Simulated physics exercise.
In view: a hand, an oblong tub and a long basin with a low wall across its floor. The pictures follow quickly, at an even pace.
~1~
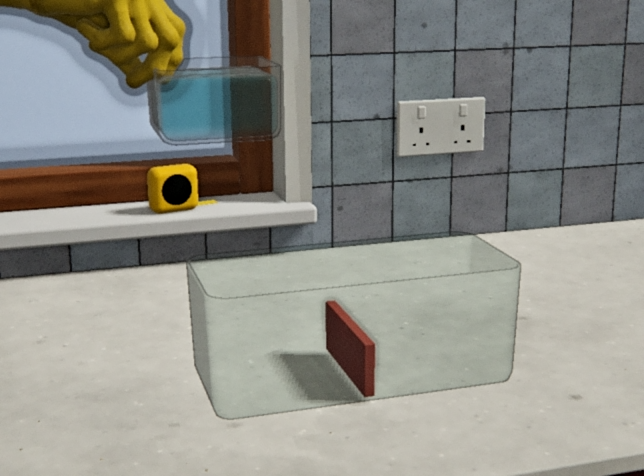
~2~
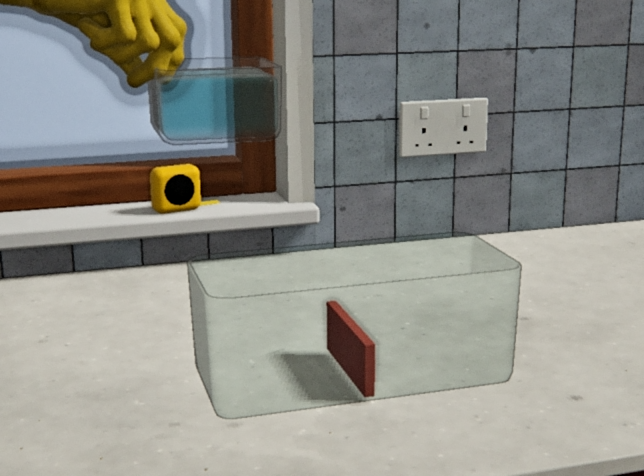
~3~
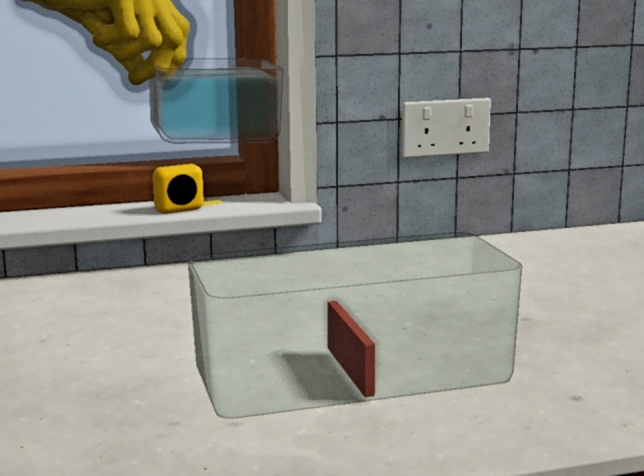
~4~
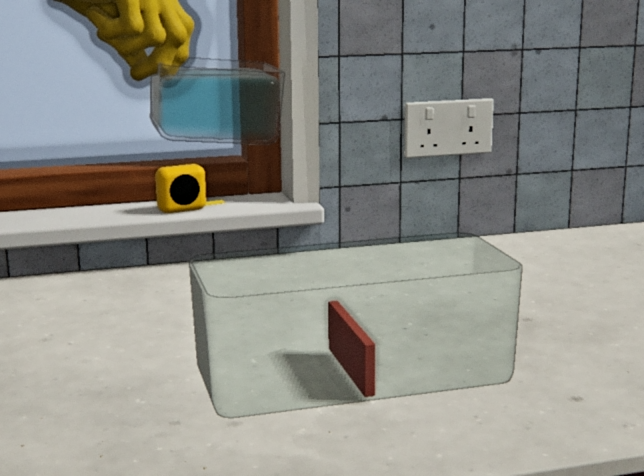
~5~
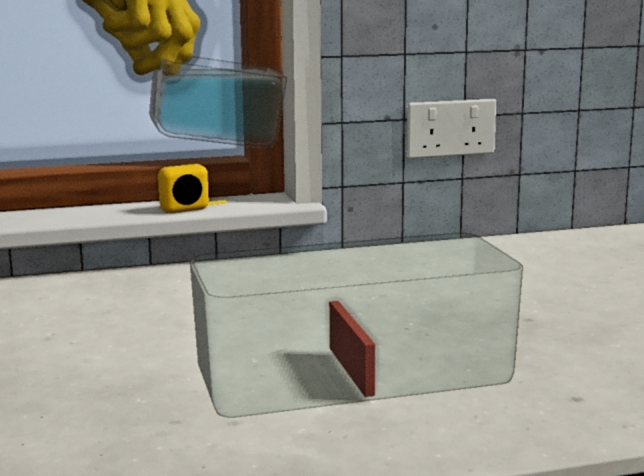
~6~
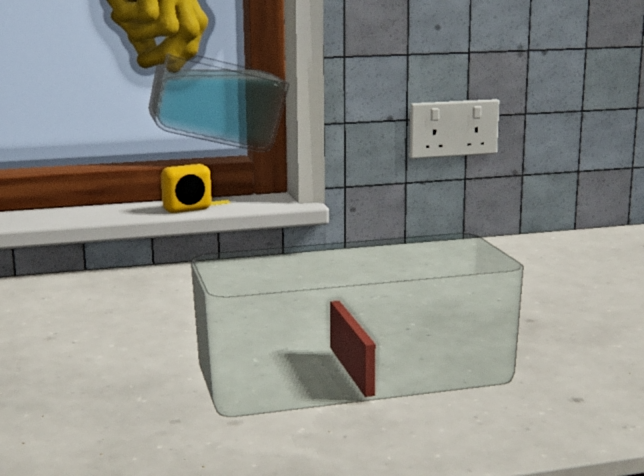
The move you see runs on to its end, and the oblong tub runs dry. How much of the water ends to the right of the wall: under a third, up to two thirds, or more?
In the end between a third and two thirds is right of the wall.
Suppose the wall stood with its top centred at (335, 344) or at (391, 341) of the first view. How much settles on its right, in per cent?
Near 70 % and 10 %.
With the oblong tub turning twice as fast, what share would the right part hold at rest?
Some 35 per cent.
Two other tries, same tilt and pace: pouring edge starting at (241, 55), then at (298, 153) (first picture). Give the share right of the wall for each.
First some 15, then 65 per cent.
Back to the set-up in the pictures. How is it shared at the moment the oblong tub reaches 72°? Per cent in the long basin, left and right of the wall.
Near 5 on the left, 10 on the right.
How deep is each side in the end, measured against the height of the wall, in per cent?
Left: 20 %. Right: 30 %.
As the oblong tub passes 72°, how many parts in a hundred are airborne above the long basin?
Close to 40 per cent.
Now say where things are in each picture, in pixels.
In the first picture, it leans 0°; its right rim is at (270, 63); the water meets the walls at (154, 77) and (267, 73); the long basin's rim runs from (196, 279) to (495, 250); the wall's top is at (349, 323).
In the second picture, it leans 1°; its right rim is at (271, 64); the water meets the walls at (155, 77) and (267, 73).
In the third picture, it leans 3°; its right rim is at (272, 67); the water meets the walls at (156, 77) and (269, 73).
In the fourth picture, it leans 6°; its right rim is at (274, 70); the water meets the walls at (157, 76) and (271, 74).
In the fifth picture, it leans 10°; its right rim is at (277, 75); the water meets the walls at (159, 77) and (273, 75).
In the sixth picture, it leans 15°; its right rim is at (279, 81); the water meets the walls at (160, 79) and (277, 75).
A moment on, the oblong tub is tipped part way and 46 per cent is still to pour, 5 is left of the wall and 8 right of it.
Next, the oblong tub is tipped right over and 9 per cent is still to pour, 22 is left of the wall and 59 right of it.
Then the oblong tub is tipped right over and 0 per cent is still to pour, 37 is left of the wall and 59 right of it.
Later the oblong tub is tipped right over and 0 per cent is still to pour, 40 is left of the wall and 59 right of it.
Finally, 40 per cent lies left of the wall, 60 right of it and 1 outside.
